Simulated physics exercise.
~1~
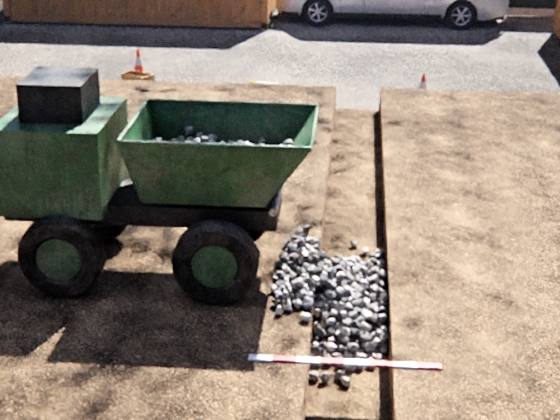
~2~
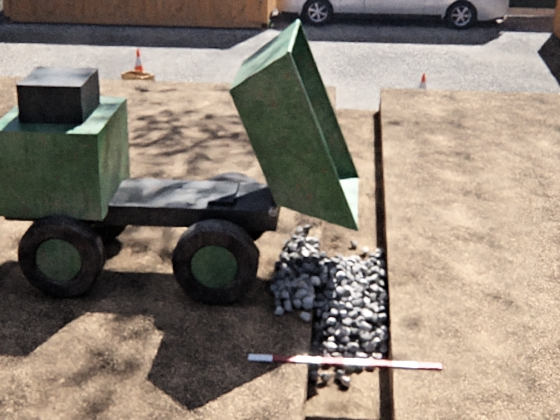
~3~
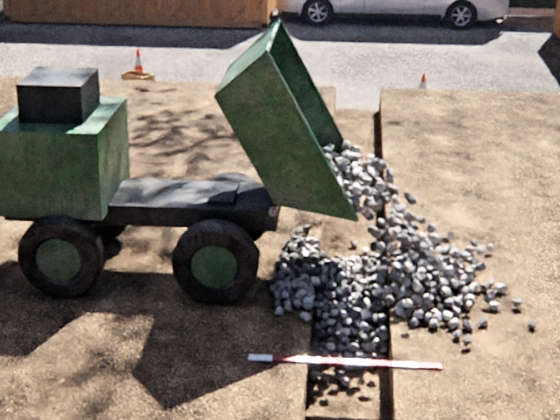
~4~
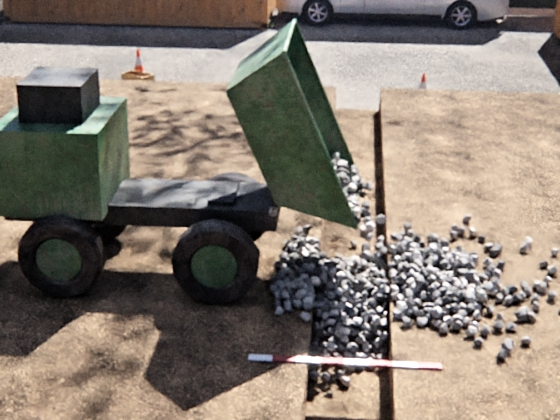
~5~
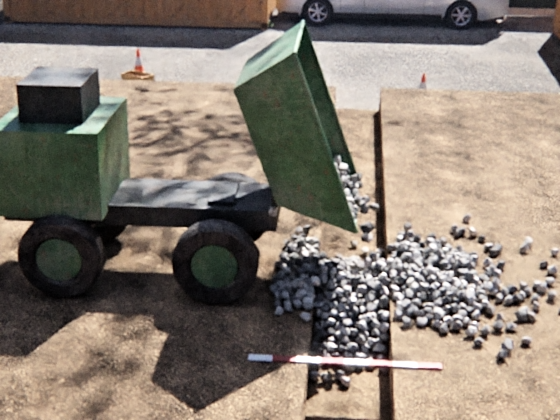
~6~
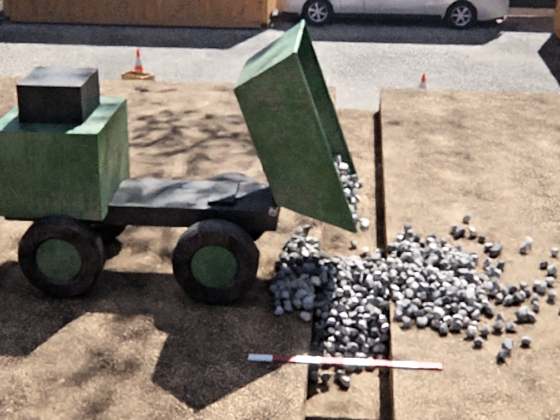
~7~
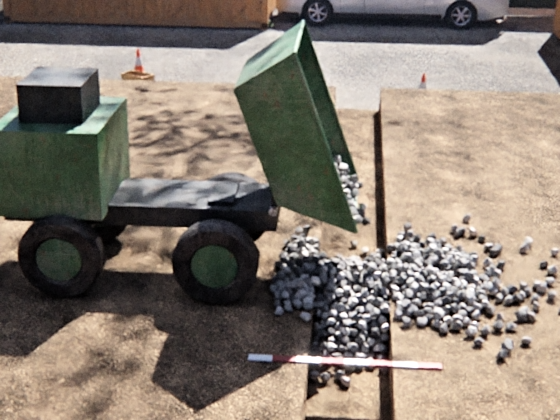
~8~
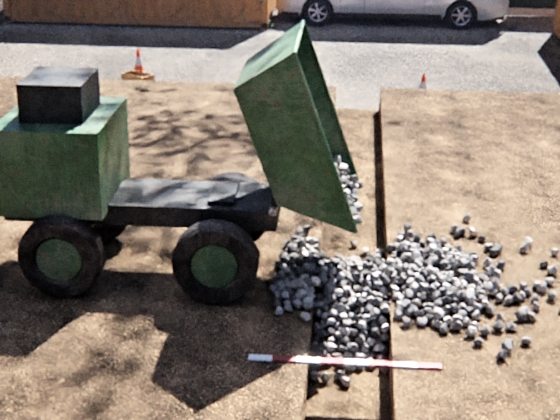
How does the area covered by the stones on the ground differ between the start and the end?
At the start the stones on the ground lie only beside and in the trench, close to the dumper. By the end they also reach across the trench and lie scattered over the sandy ground to its right.
